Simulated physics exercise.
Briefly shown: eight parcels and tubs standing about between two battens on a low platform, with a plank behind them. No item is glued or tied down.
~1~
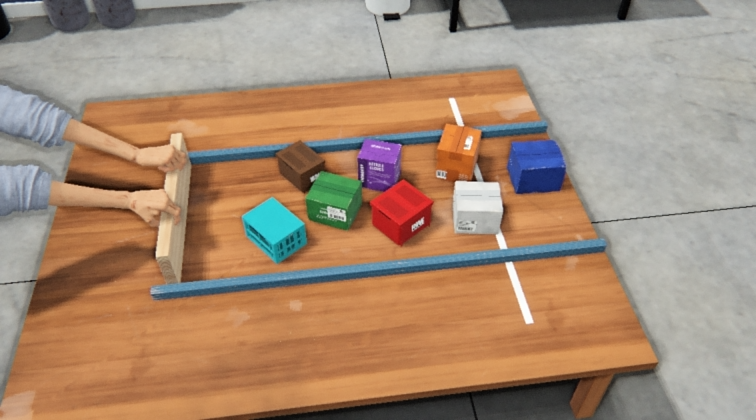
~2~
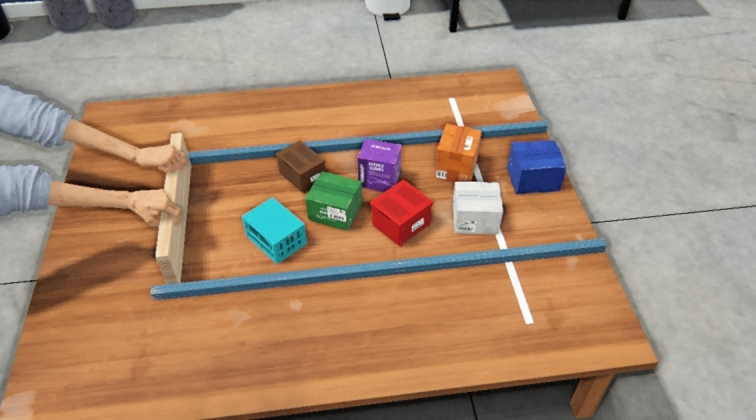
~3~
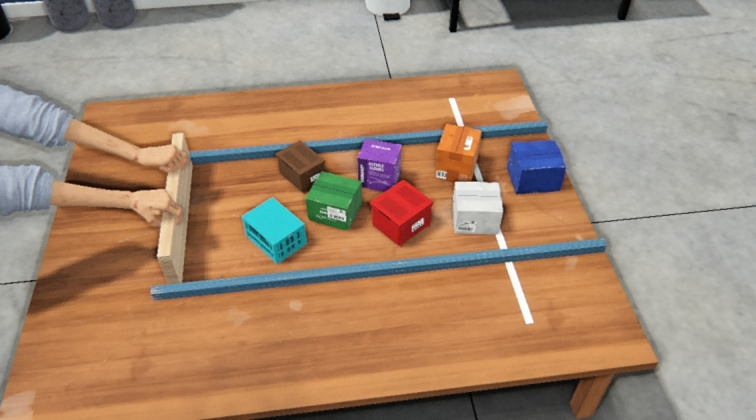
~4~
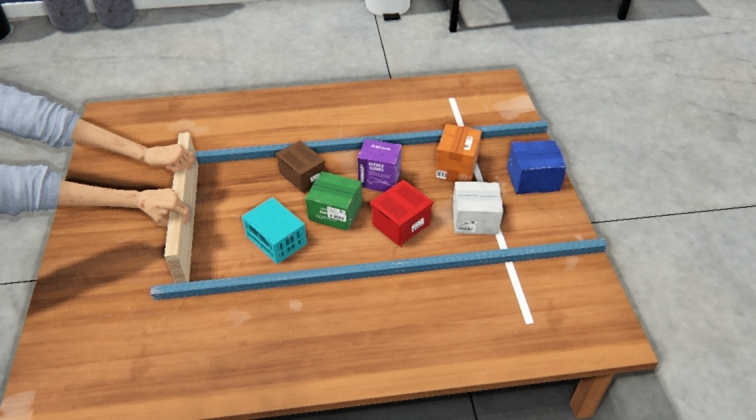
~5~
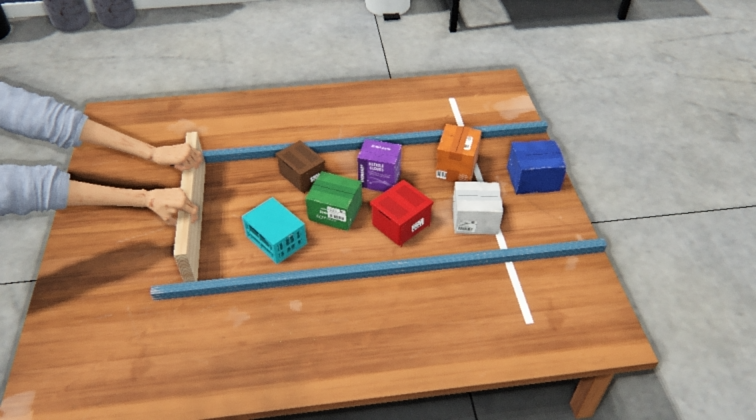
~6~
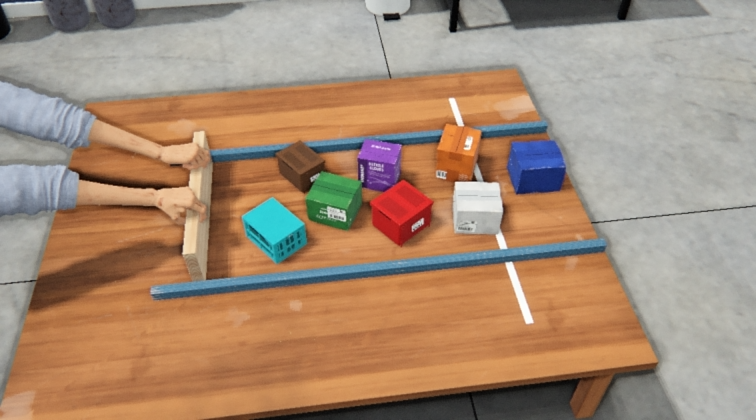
On a low wooden platform, two hands slide a plank slightly right behind eight still containers.
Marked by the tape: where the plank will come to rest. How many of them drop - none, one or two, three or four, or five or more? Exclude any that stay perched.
The drop will claim one or two of them.
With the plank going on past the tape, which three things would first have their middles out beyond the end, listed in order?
I'd say the blue parcel leads, followed by the white parcel, then the orange parcel.
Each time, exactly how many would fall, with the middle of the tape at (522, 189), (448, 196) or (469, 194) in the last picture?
4, 0, 1.
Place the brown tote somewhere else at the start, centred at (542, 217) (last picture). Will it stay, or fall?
It goes off the edge.
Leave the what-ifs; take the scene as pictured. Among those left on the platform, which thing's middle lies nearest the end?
It's the orange parcel that ends nearest.
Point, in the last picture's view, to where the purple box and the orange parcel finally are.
First object: (522, 143); second object: (557, 140).
A little later, none off yet; blue parcel at rest near (536, 167); white parcel at rest near (477, 208); orange parcel at rest near (458, 154).
When it is over, the number that fall off is one or two; down, white parcel and blue parcel.
